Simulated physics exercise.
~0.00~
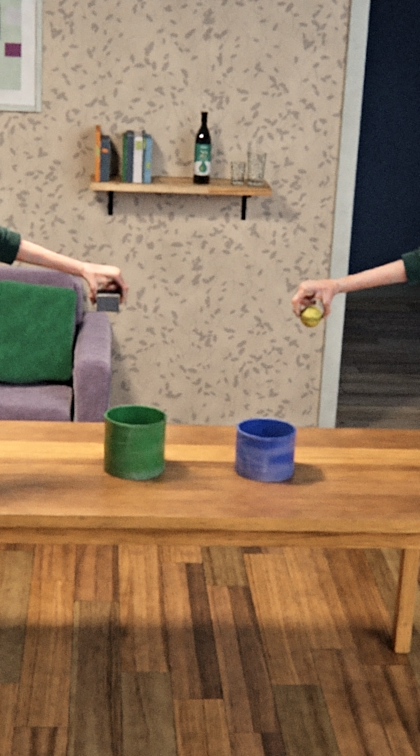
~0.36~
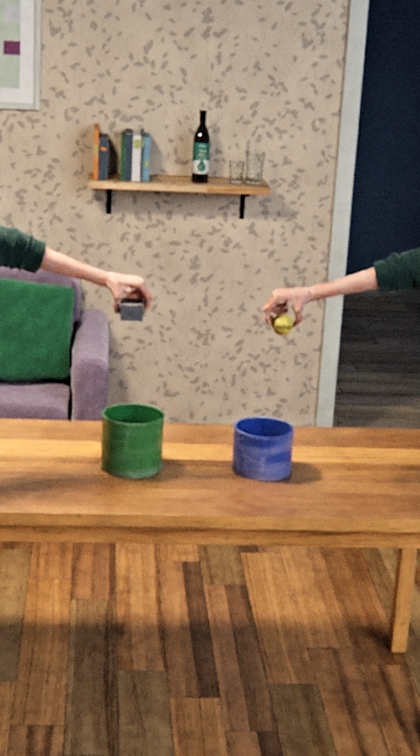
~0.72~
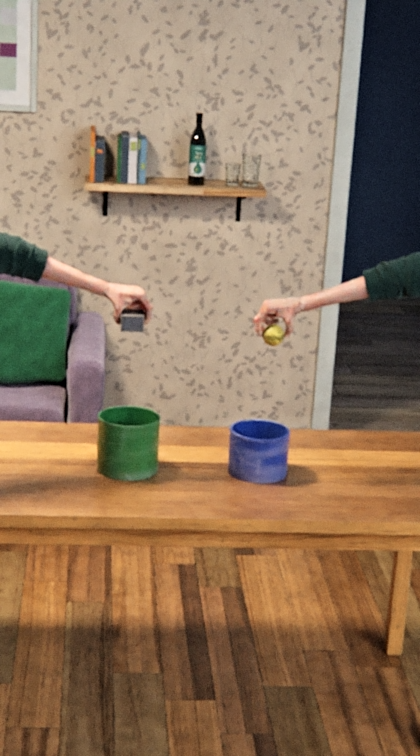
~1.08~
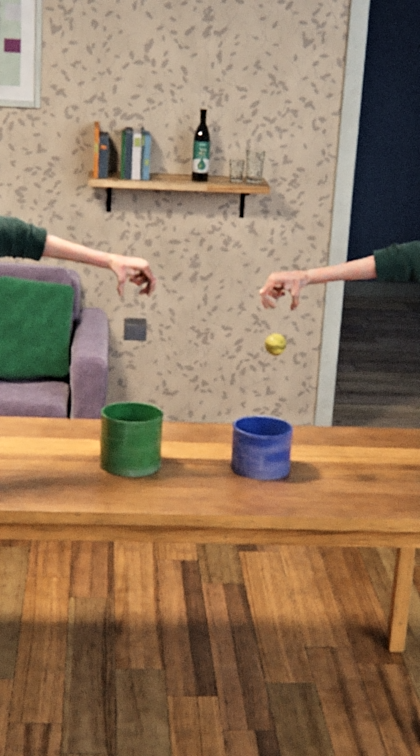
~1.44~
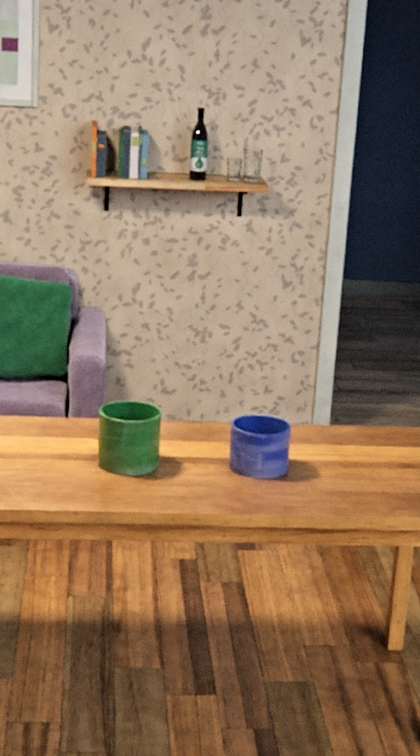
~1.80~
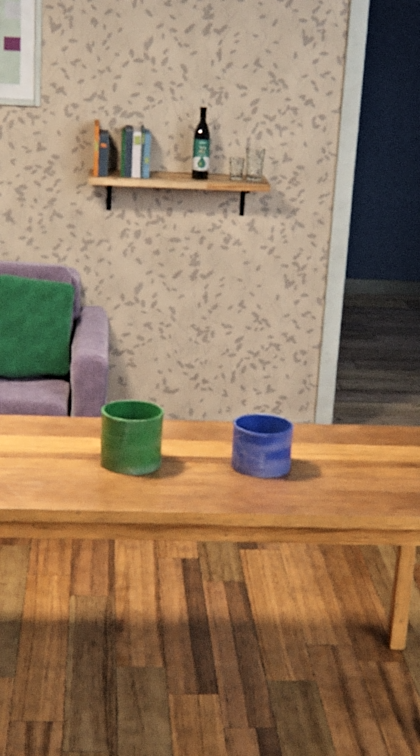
The clip shows two hands holding a grey block and a yellow ball above a green container and a blue one on a wooden table. The hands move inward and let go, the objects fall, and both end up out of sight inside the containers.
